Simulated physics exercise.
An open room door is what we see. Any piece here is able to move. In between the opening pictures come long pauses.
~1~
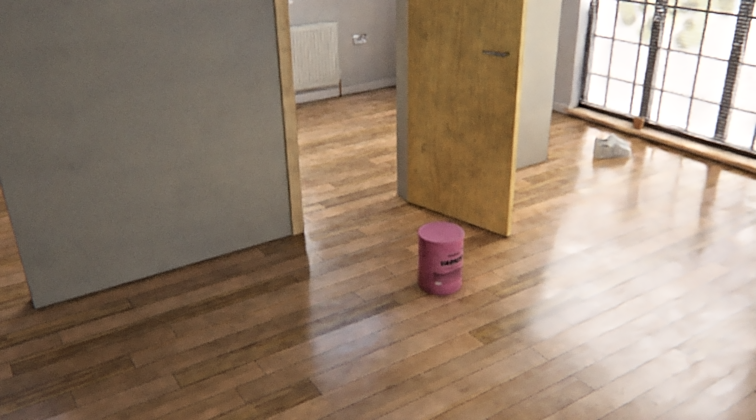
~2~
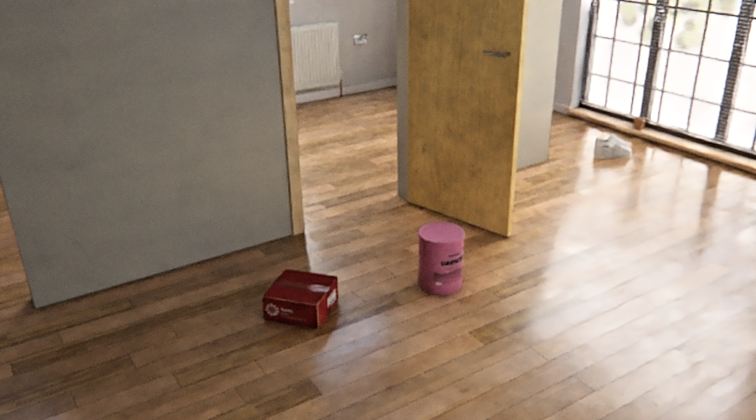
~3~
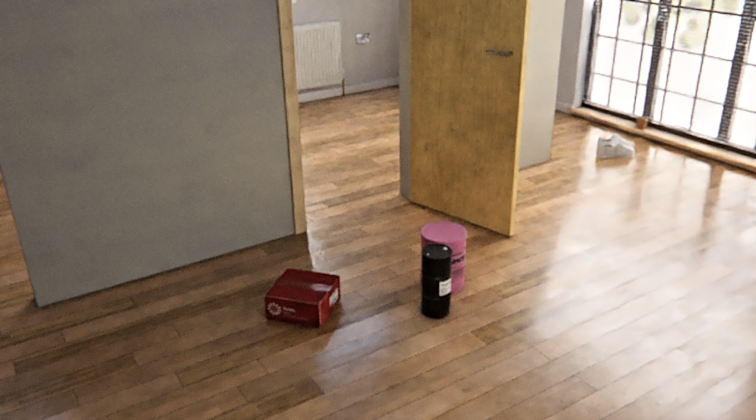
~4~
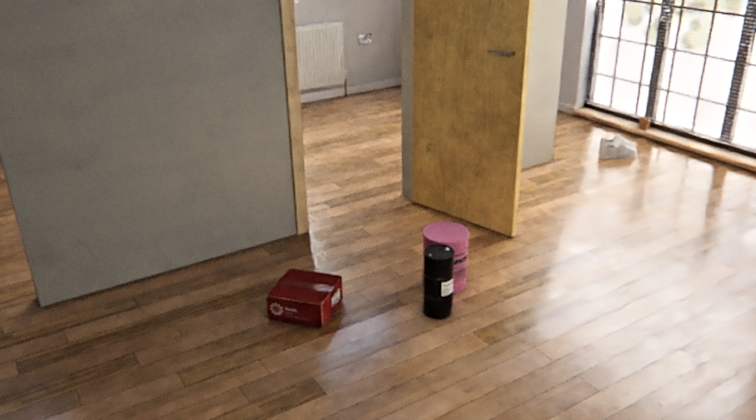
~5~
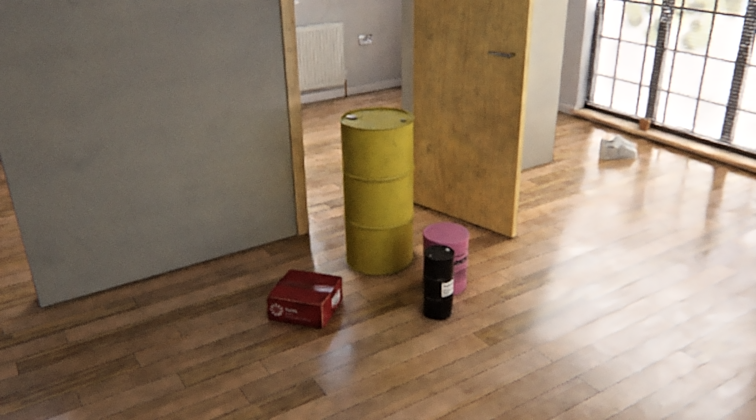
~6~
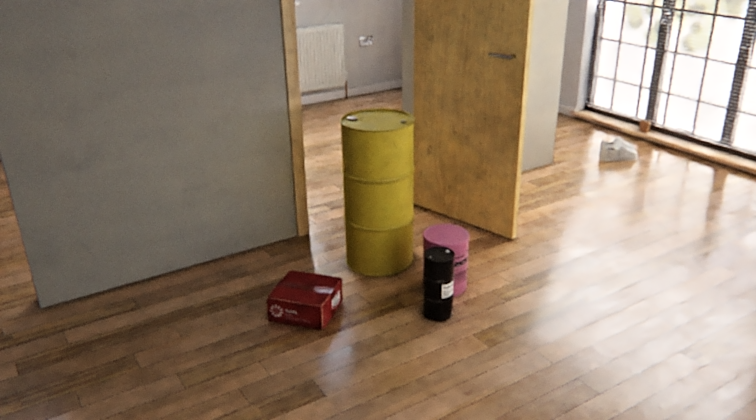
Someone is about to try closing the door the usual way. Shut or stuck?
My prediction is that the door will be halted.
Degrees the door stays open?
The door ends up some 55° open.
Then, 0.50 s on from there, door 89° open.
Then, 0.80 s on from there, door 71° open.
In the end, door 56° open; all 4 unmoved. At the end, from the last picture's camera, yellow drum near (378, 192).
